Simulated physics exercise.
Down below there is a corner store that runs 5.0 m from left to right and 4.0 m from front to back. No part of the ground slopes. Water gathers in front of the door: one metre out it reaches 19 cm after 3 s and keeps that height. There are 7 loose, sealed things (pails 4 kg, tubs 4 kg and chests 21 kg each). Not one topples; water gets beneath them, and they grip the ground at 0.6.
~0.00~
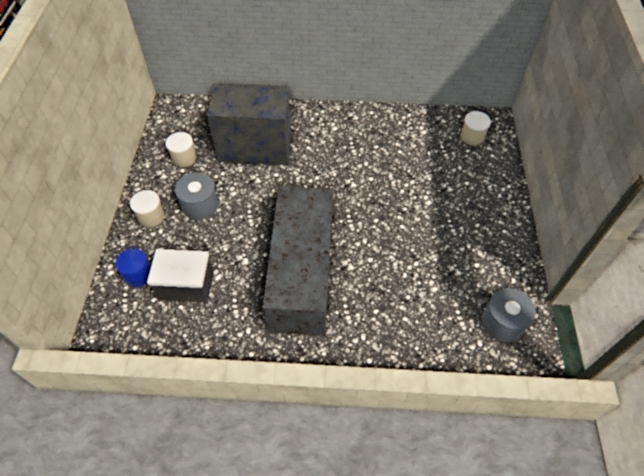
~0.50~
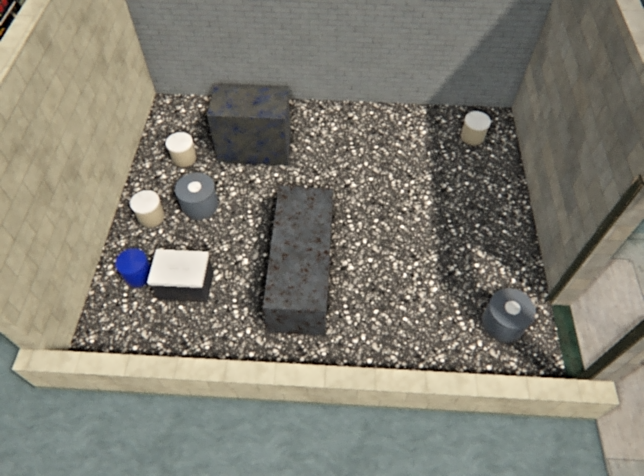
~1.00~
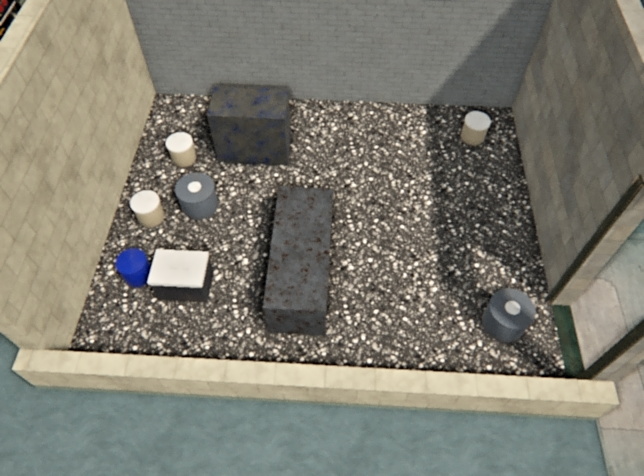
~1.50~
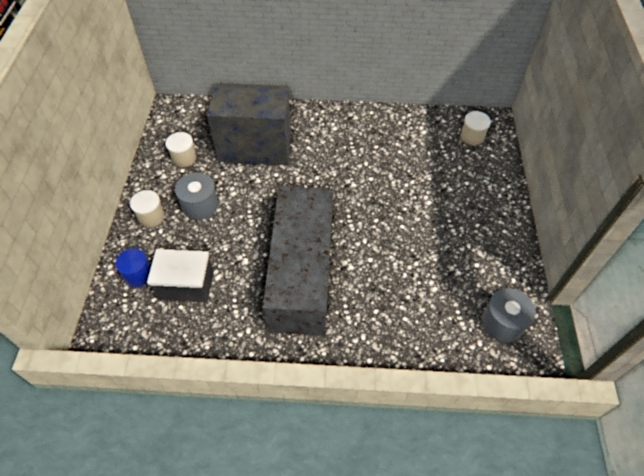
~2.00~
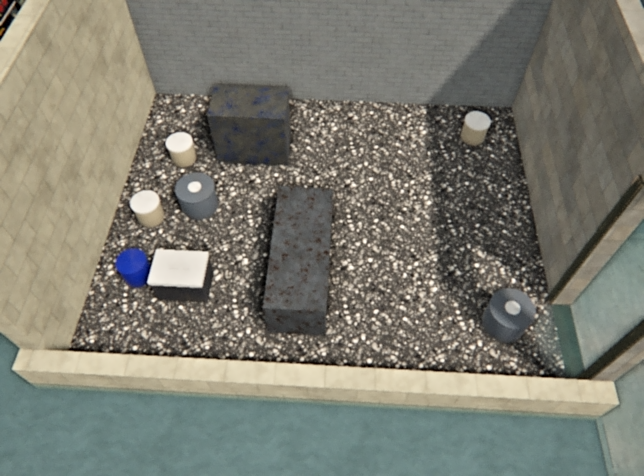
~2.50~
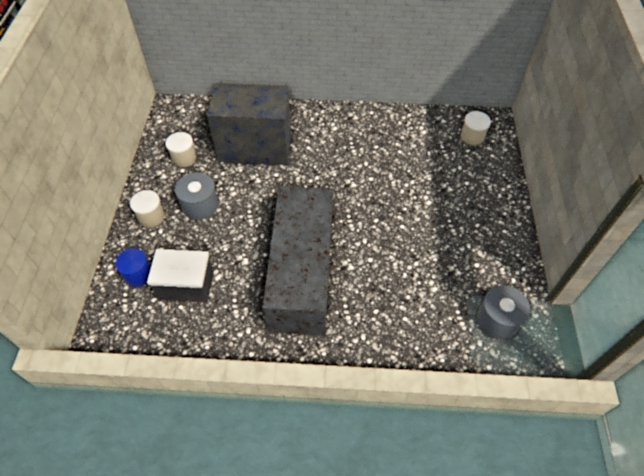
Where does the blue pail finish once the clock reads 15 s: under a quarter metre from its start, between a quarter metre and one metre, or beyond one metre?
It finishes between the two marks.
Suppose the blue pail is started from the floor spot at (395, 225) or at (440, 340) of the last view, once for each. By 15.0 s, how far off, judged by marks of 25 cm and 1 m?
The first time it wanders far off, the second time it wanders far off.
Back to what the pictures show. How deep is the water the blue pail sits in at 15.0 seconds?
About 5 cm.
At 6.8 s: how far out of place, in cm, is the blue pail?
Roughly 0 cm by then.
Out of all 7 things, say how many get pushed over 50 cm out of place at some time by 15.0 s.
By my tally, 6.
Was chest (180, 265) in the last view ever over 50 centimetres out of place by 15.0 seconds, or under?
It is below that.
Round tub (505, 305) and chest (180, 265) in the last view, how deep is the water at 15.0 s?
6 and 6 cm.
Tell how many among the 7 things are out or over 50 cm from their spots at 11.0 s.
1 in all.
After 3.5 s the blue pail is near (131, 261), 0.0 m from its start, aground; 0 afloat.
After 6.8 s the blue pail is near (131, 261), 0.0 m from its start, aground; 1 afloat.
After 11.0 s the blue pail is near (154, 235), 0.4 m from its start, aground; 2 afloat.
After 15.0 s the blue pail is near (165, 224), 0.6 m from its start, afloat; 5 afloat.
